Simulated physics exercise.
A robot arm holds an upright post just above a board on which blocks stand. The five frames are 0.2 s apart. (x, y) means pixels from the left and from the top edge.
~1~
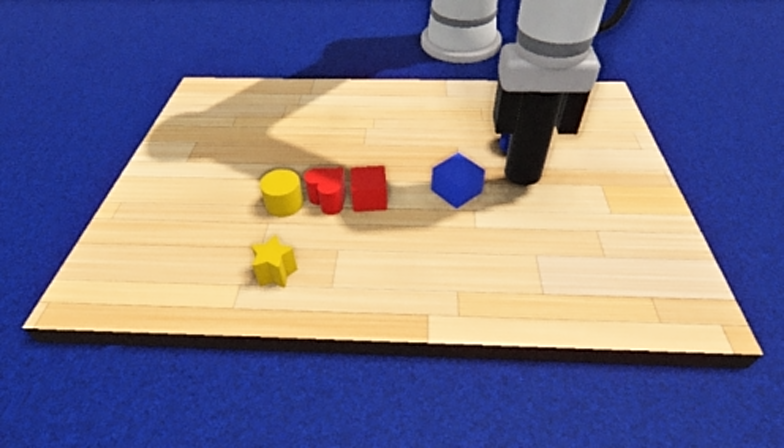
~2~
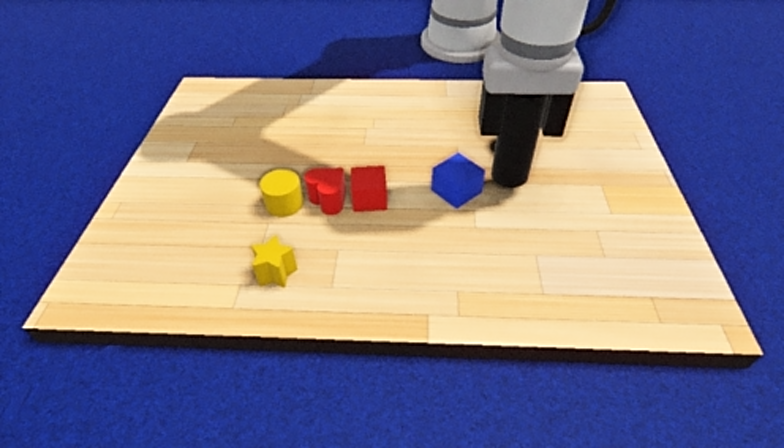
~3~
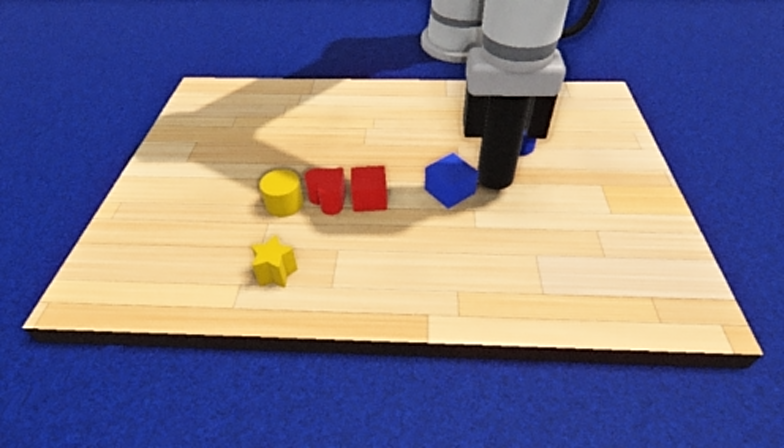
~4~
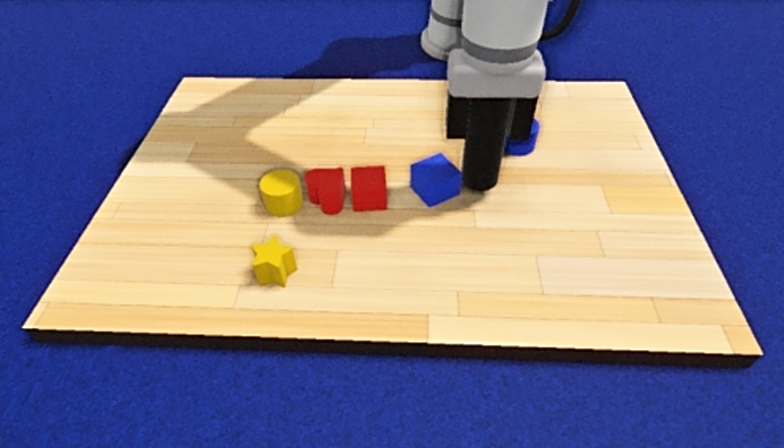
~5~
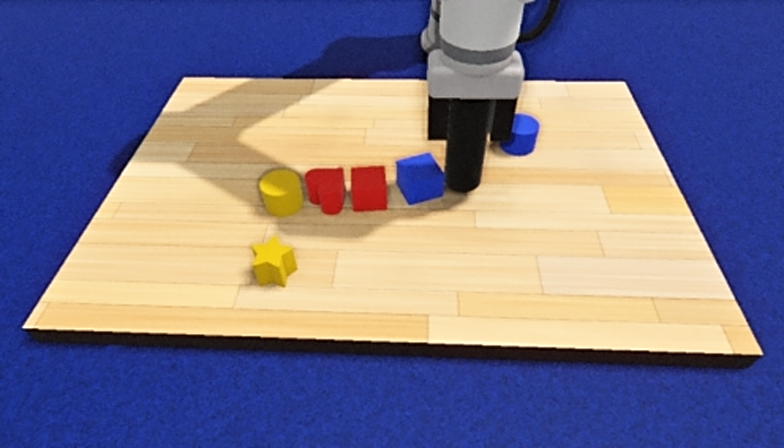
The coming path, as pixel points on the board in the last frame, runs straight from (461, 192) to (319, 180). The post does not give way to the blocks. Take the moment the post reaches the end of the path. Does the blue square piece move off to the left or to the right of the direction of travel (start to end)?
It moves off to the left.
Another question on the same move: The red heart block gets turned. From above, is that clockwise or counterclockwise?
Viewed from above, counterclockwise.
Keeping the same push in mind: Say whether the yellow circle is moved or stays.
Moved off its spot.
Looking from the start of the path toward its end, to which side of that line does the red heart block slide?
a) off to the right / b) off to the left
b (off to the left)
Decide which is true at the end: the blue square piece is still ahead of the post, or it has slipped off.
Still leading.
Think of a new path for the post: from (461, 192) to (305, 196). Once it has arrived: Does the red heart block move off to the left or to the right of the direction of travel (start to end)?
That block drifts right.
On the path given first. One third of the way, post at (412, 176); yellow circle at (262, 184); red heart block at (304, 180); red square piece at (338, 177); blue square piece at (374, 165).
Two thirds of the way, post at (364, 172); yellow circle at (213, 193); red heart block at (257, 188), turned 25° anticlockwise; red square piece at (291, 180), turned 15° anticlockwise; blue square piece at (324, 163).
At the end, post at (317, 169); yellow circle at (172, 204); red heart block at (215, 203), turned 45° anticlockwise; red square piece at (247, 188), turned 35° anticlockwise; blue square piece at (273, 165), turned 20° anticlockwise.
